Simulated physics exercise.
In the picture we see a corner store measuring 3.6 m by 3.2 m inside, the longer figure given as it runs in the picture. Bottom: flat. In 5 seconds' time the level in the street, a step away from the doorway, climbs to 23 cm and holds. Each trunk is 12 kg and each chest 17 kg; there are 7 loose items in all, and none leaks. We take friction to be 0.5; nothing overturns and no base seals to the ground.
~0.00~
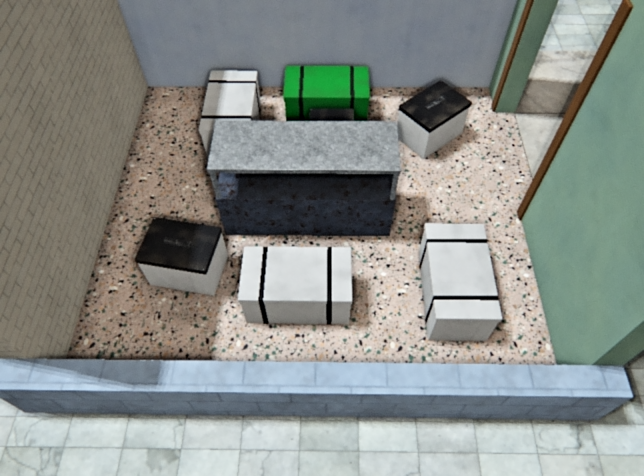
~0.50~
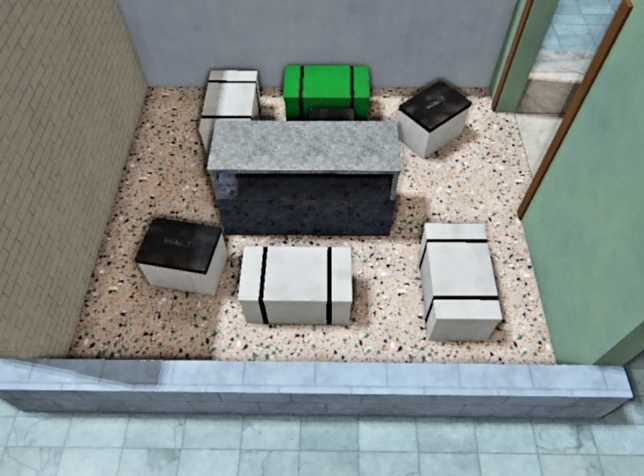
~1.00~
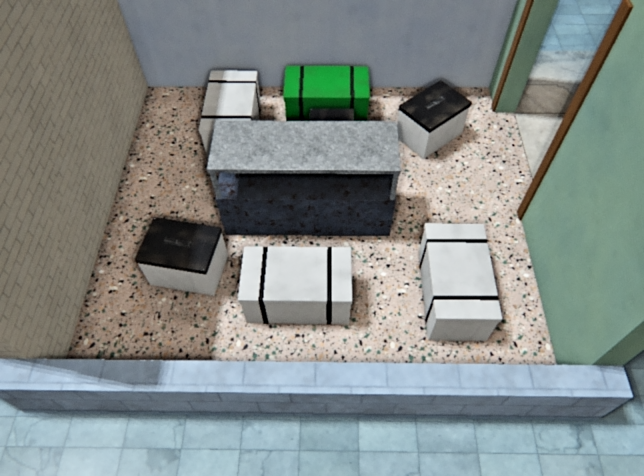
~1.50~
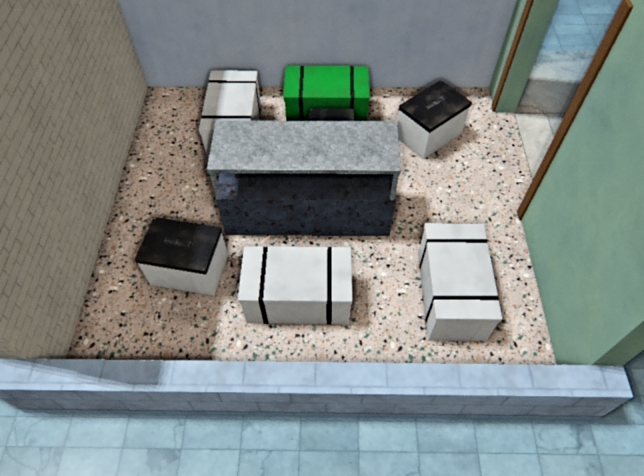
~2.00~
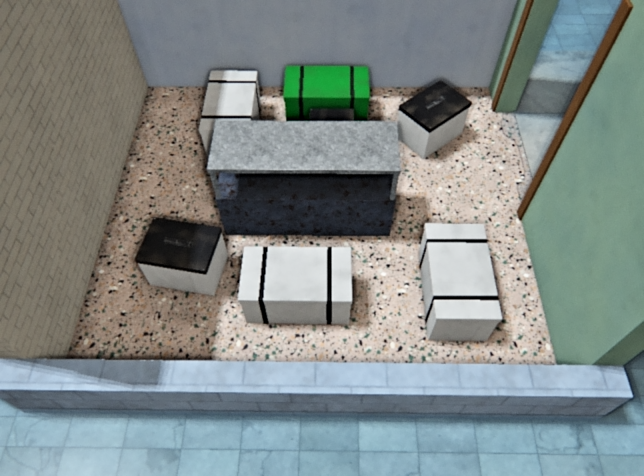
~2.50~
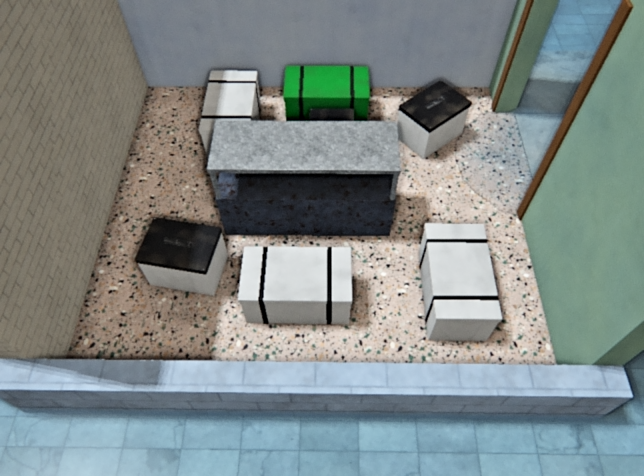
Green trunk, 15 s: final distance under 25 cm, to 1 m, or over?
Looks like it will get pushed a long way.
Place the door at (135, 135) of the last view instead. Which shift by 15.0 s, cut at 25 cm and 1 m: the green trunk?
As for the green trunk, it winds up a long way off.
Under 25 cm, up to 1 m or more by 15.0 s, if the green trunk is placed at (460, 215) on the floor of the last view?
I'd say it goes a long distance.
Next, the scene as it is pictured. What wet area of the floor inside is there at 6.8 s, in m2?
Wet area: Approx. 10.0 m2.
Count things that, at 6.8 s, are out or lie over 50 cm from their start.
By my tally, 4.
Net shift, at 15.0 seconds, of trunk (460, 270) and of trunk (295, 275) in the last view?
Net displacement, in order: 200 cm; 150 cm.
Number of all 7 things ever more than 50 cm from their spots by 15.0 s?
That comes to 7.
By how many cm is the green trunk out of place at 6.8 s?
Shift: About 100 cm.
After 3.5 s the green trunk is near (327, 82), 0.0 m from its start, aground; 0 afloat.
After 6.8 s the green trunk is near (217, 71), 1.0 m from its start, afloat; 4 afloat.
After 11.0 s the green trunk is near (208, 97), 1.1 m from its start, afloat; 7 afloat.
After 15.0 s the green trunk is near (235, 233), 2.0 m from its start, afloat; 7 afloat.
